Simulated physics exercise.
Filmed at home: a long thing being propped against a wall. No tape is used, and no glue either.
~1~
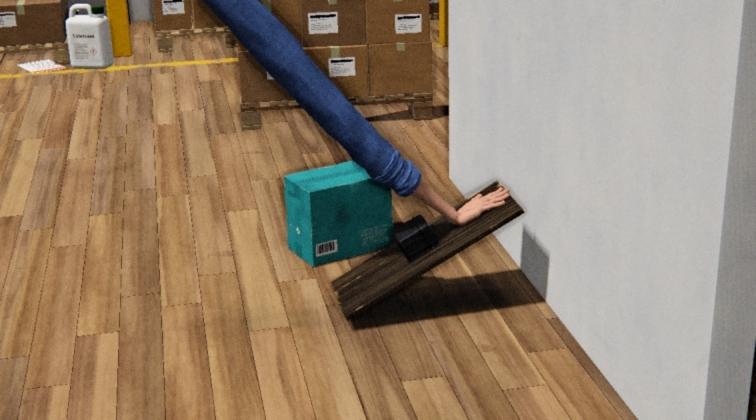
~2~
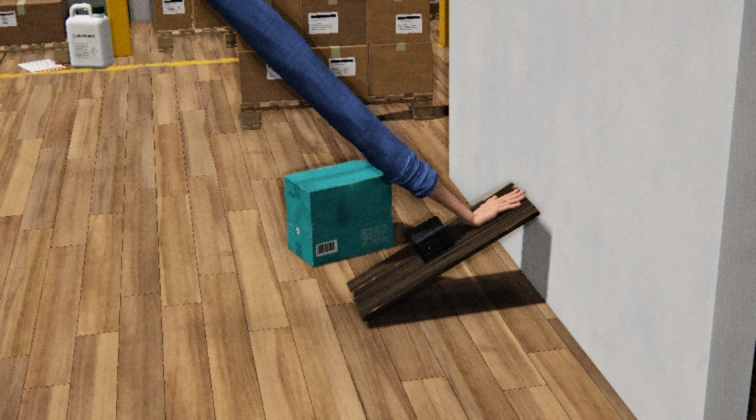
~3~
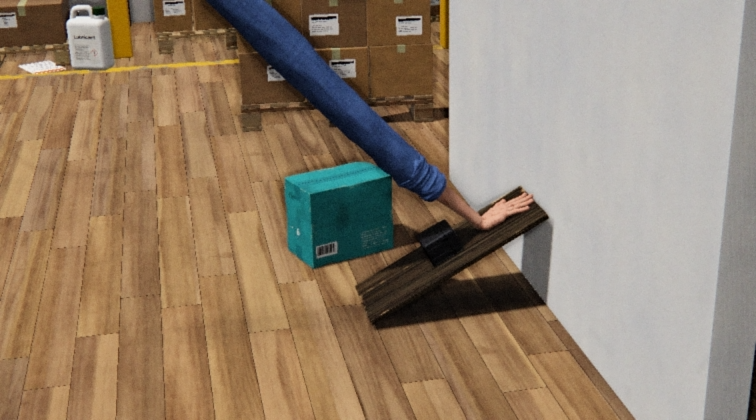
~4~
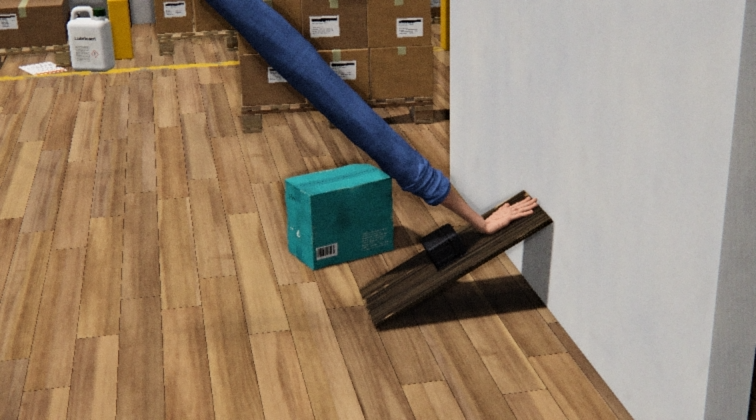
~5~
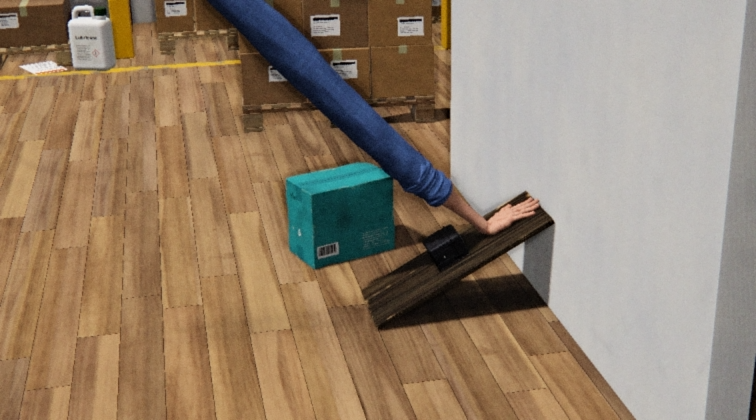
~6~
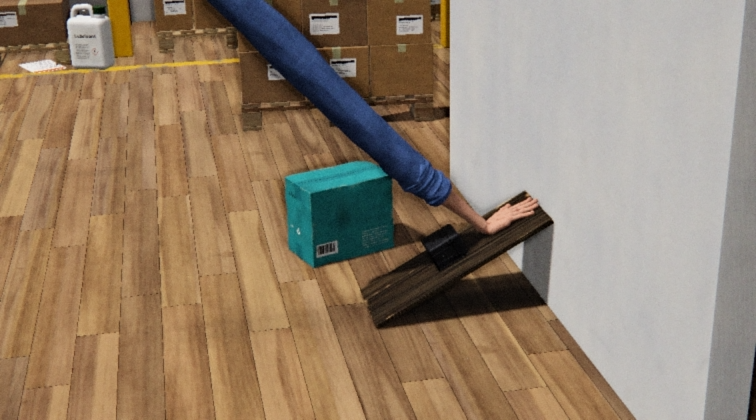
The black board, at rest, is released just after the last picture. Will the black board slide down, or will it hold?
It slumps.
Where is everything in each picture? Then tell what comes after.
The first picture shows not yet at the wall; black board (424, 248); turquoise box (339, 211).
The second picture shows not yet at the wall; black board (440, 250); turquoise box (339, 211).
The third picture shows not yet at the wall; black board (449, 253); turquoise box (340, 213).
The fourth picture shows not yet at the wall; black board (452, 257); turquoise box (340, 215).
The fifth picture shows leant on the wall, still held; black board (455, 258); turquoise box (341, 214).
The sixth picture shows leant on the wall, still held; black board (454, 258); turquoise box (340, 212).
Then, 0.30 s later than the last frame, black board leaning 18° more than when let go near (445, 285).
Then, 0.50 s later than the last frame, black board leaning 32° more than when let go near (441, 293).
When it is over, moved from the start, black board; turquoise box as before. End places, in pixels of the last picture, black board near (441, 301). The board gives way.
